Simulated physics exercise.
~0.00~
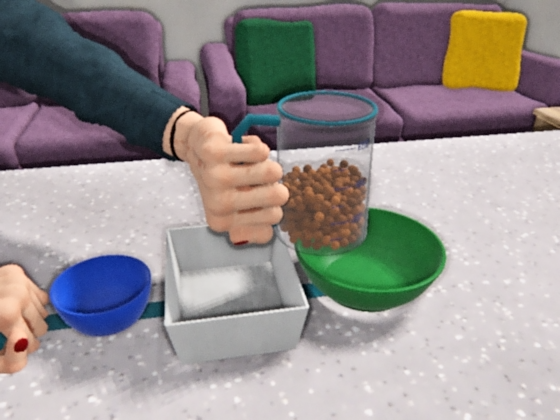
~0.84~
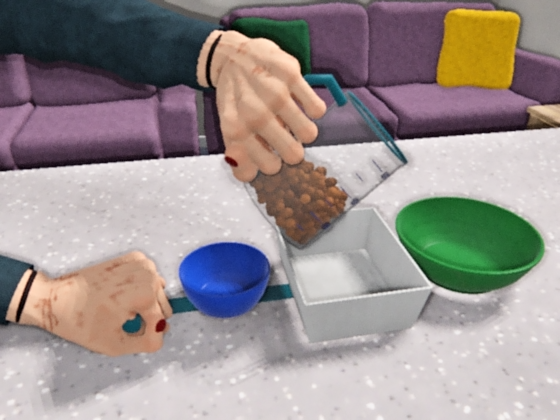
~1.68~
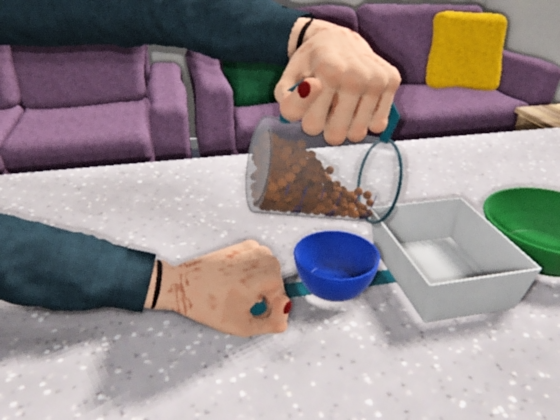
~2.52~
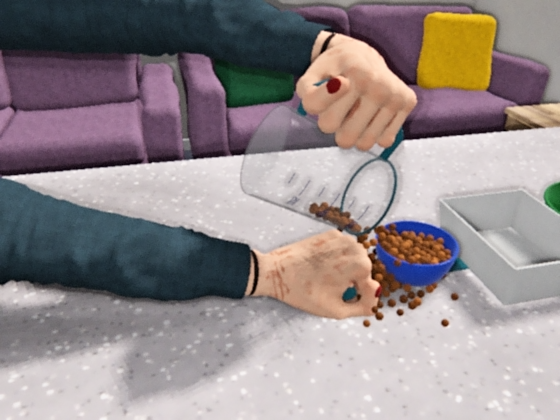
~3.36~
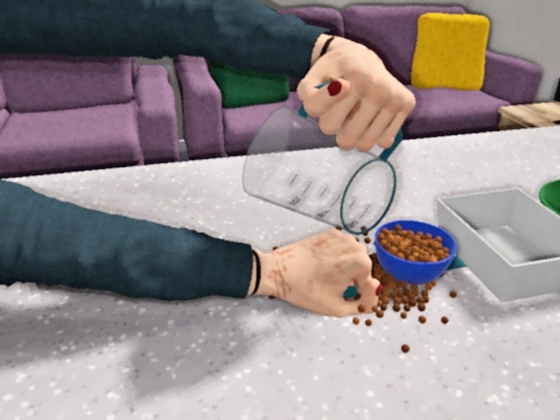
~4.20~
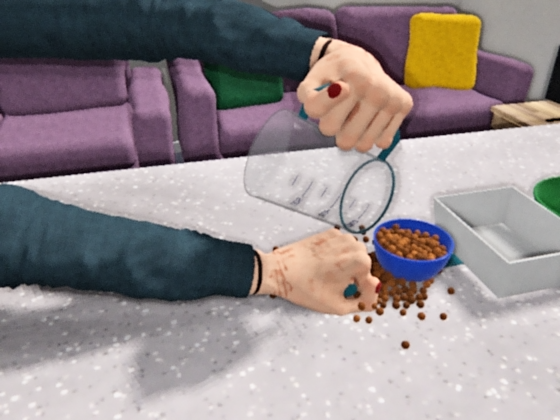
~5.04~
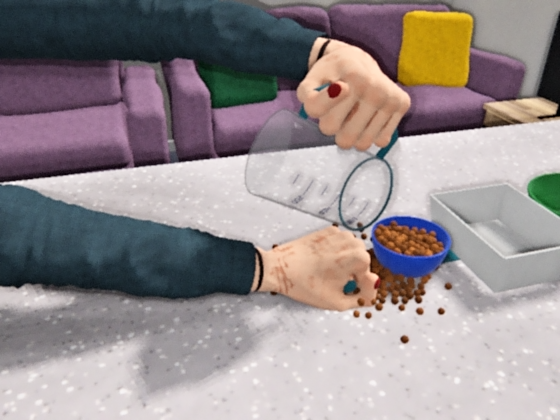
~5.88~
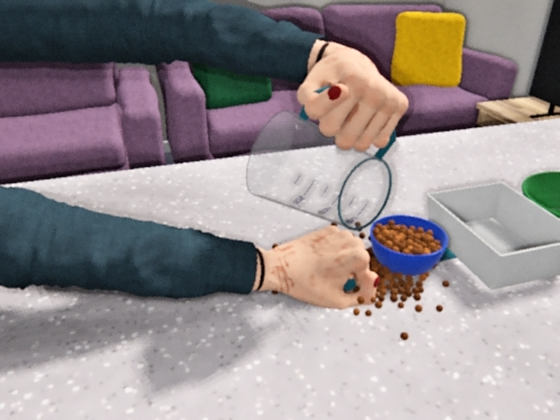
A hand tips brown balls from a clear jug into a blue bowl, spilling some outside.
